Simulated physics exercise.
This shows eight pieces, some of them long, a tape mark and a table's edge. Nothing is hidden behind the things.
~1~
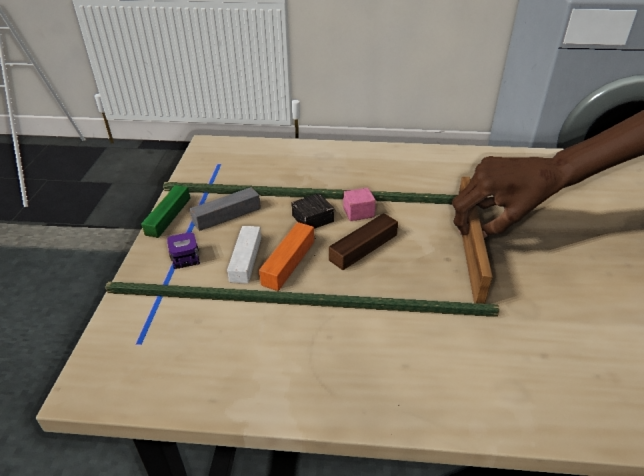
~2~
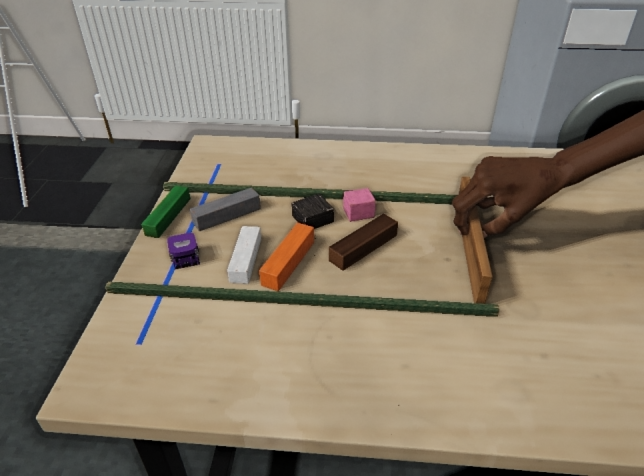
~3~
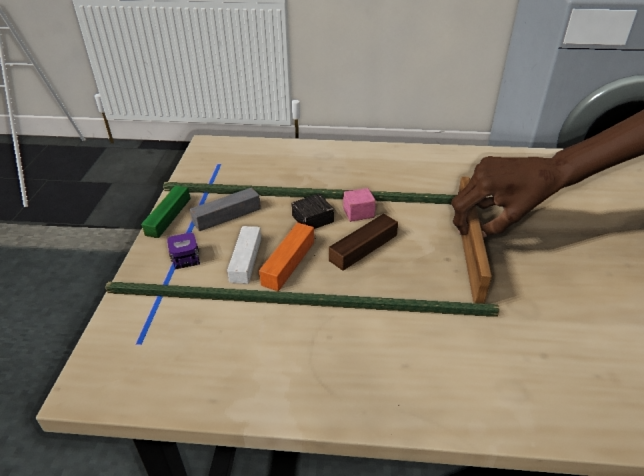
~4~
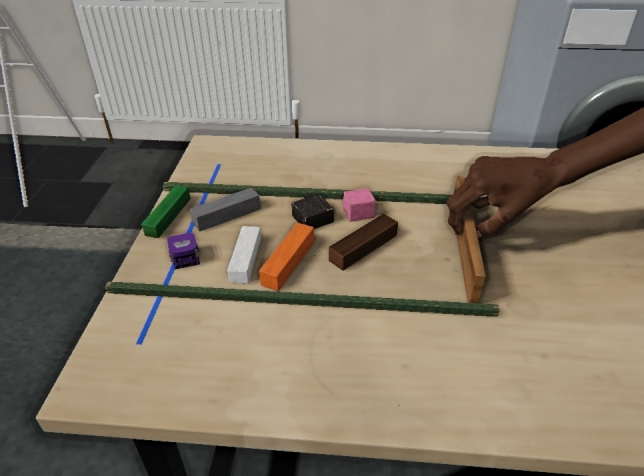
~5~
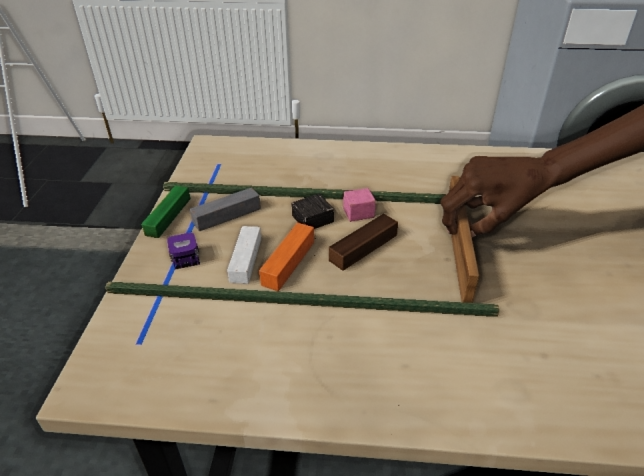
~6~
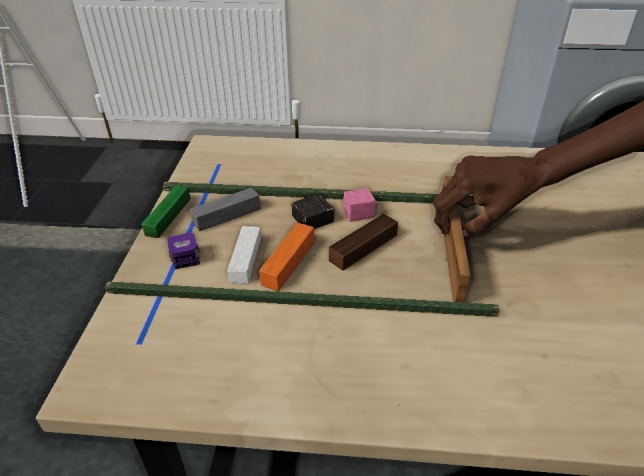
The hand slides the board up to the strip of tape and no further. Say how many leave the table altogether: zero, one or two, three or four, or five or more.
Outcome: The number that fall off is three or four.
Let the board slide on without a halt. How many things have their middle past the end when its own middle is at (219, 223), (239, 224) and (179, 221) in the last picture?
Place by place, 1, 0 and 4.
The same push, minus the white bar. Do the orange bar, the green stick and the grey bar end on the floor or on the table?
The orange bar does not fall, the green stick falls, the grey bar is lost.
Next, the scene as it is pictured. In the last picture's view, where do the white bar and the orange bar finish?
The white bar at (129, 248), the orange bar at (146, 249).
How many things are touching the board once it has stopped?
The number is 2.
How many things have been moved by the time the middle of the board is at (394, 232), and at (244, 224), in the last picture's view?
1 and 8.
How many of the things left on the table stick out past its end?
That would be 2.
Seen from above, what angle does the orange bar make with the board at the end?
Some 0 degrees.
Soon after, none off yet; green stick at rest near (167, 211); purple case at rest near (184, 251); grey bar at rest near (226, 209).
In the end, the number that fall off is three or four; gone, grey bar, purple case and green stick.
